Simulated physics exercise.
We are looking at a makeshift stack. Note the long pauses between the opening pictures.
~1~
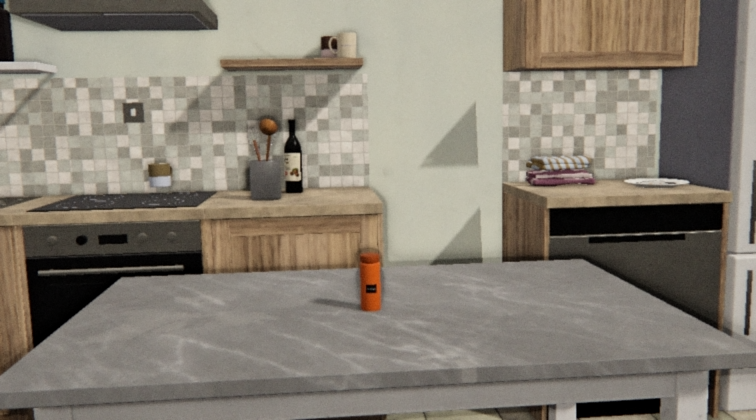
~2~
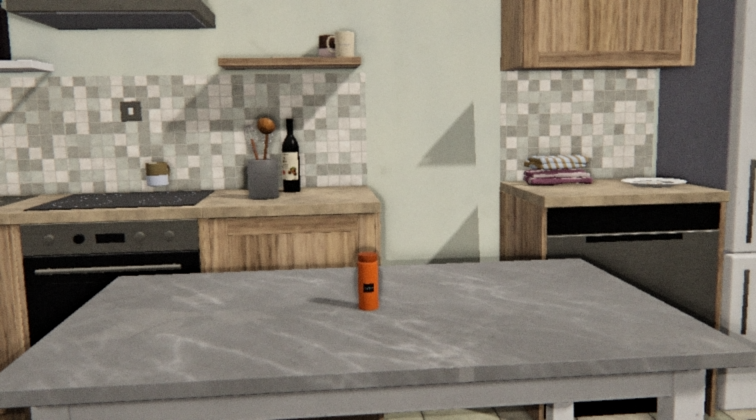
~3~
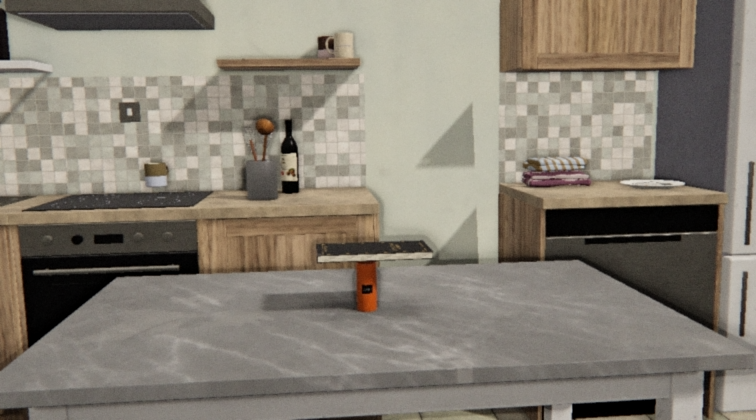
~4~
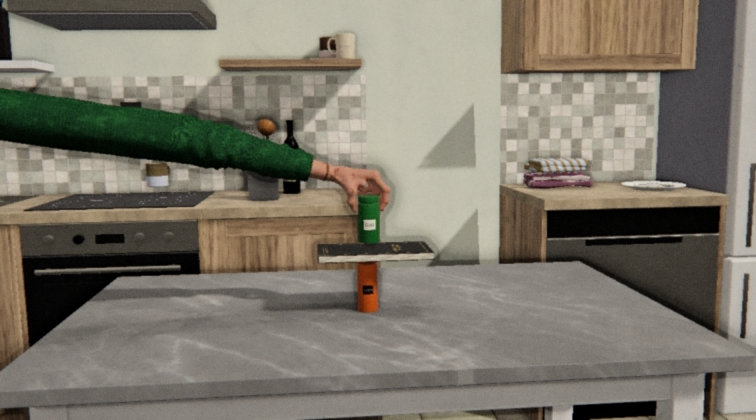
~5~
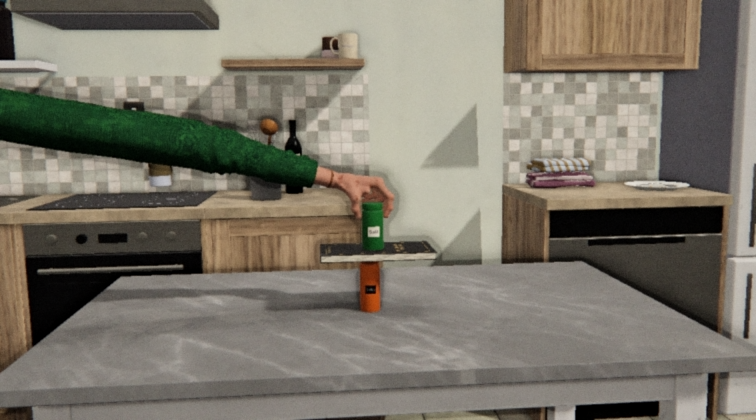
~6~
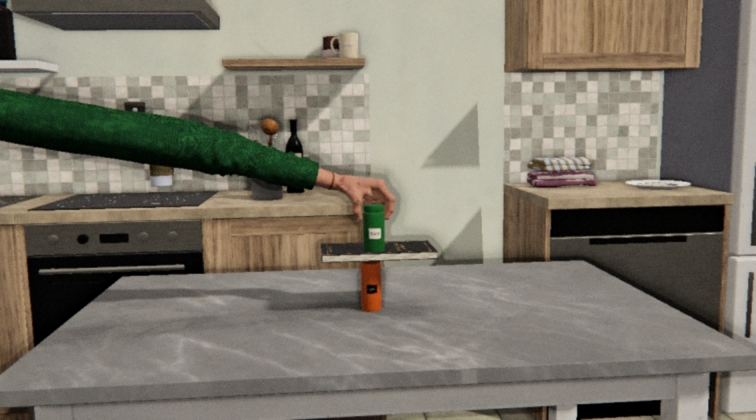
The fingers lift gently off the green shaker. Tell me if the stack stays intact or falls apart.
The stack stays intact.
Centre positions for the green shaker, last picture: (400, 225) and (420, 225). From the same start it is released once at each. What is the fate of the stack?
Trial 1 - collapsed; trial 2 - collapsed.
Then, 0.70 s after the last picture, nothing has stirred.
Then, 1.70 s after the last picture, green shaker resting near (374, 228).
At rest, all 3 in place. Seen from the same camera at the end, green shaker near (374, 228). The stack holds.
